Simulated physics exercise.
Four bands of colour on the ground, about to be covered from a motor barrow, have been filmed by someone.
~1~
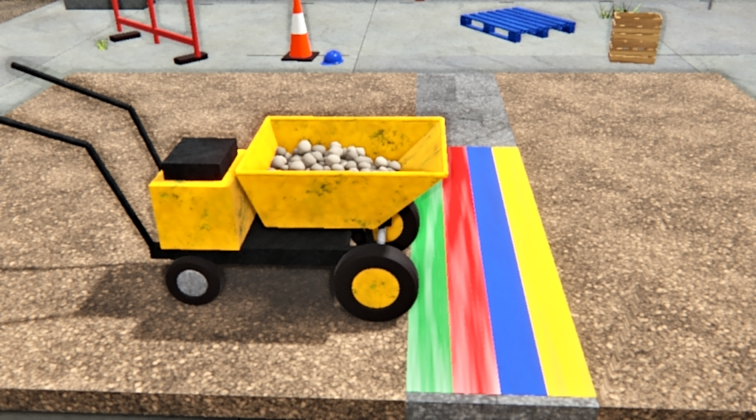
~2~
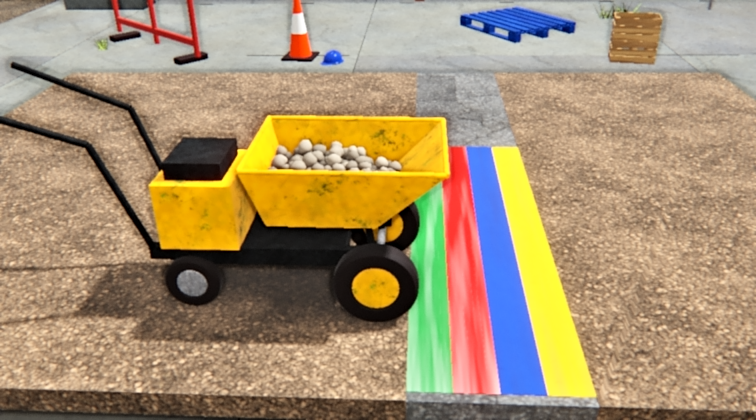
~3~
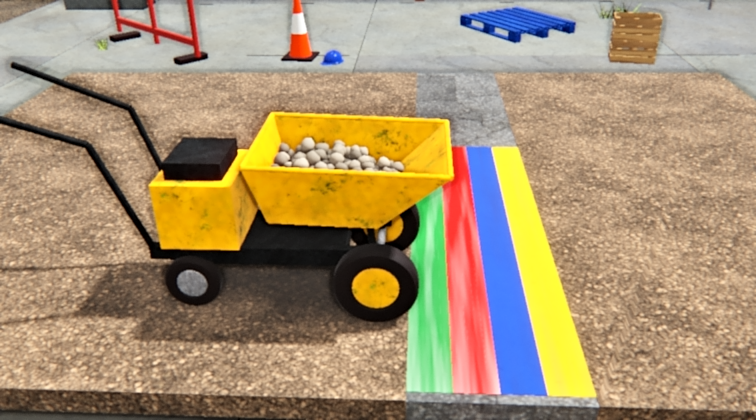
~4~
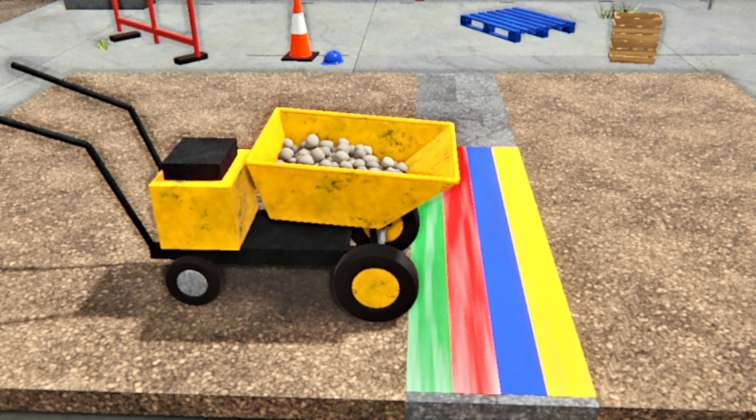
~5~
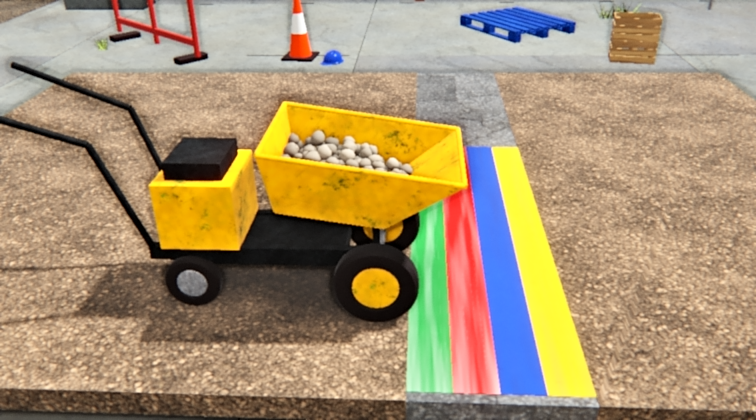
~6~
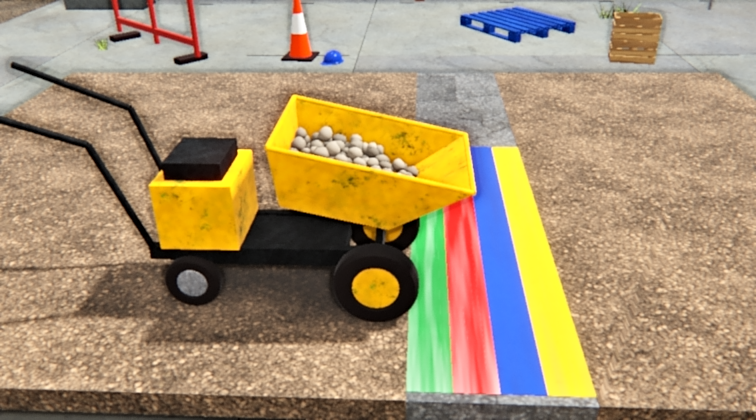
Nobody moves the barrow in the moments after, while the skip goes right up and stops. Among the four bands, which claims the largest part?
The yellow one claims the largest part.
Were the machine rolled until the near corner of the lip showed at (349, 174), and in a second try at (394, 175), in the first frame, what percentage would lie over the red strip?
The first position yields around 30 per cent; the second yields around 20 per cent.
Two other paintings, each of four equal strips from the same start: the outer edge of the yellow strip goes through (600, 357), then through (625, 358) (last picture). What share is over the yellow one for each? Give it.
Near 40 and 40 in a hundred.
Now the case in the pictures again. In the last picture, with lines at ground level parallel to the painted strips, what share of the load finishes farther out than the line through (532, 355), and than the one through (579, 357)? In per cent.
In turn 80 and 40 in a hundred.
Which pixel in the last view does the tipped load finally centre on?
Once it all stops, the middle lies near (556, 281).
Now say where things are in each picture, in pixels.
The first frame shows lip of the skip (445, 175), level; top of the load (338, 172), river pebbles; green strip (429, 348); red strip (473, 349); blue strip (516, 350); yellow strip (560, 351).
The second frame shows lip of the skip (447, 176), level; top of the load (339, 172).
The third frame shows lip of the skip (451, 178), tipped barely; top of the load (317, 166).
The fourth frame shows lip of the skip (457, 182), tipped barely; top of the load (321, 163).
The fifth frame shows lip of the skip (465, 187), tipped a little; top of the load (309, 158).
The sixth frame shows lip of the skip (473, 193), tipped a little; top of the load (317, 153); green strip (429, 348); red strip (473, 349); blue strip (516, 350); yellow strip (560, 351).
Just after the last frame, skip tipped well over; every one in the skip.
A moment on, skip tipped steeply; the larger part in the skip; just a few over the blue strip; roughly a quarter over the yellow strip; just a few off the paint.
Further on, skip tipped right over; roughly a quarter in the skip; about a tenth over the blue strip; roughly a third over the yellow strip; roughly a third off the paint.
When it is over, skip tipped right over; roughly a quarter in the skip; not one over the green strip; not one over the red strip; about a tenth over the blue strip; roughly a third over the yellow strip; roughly a third off the paint.
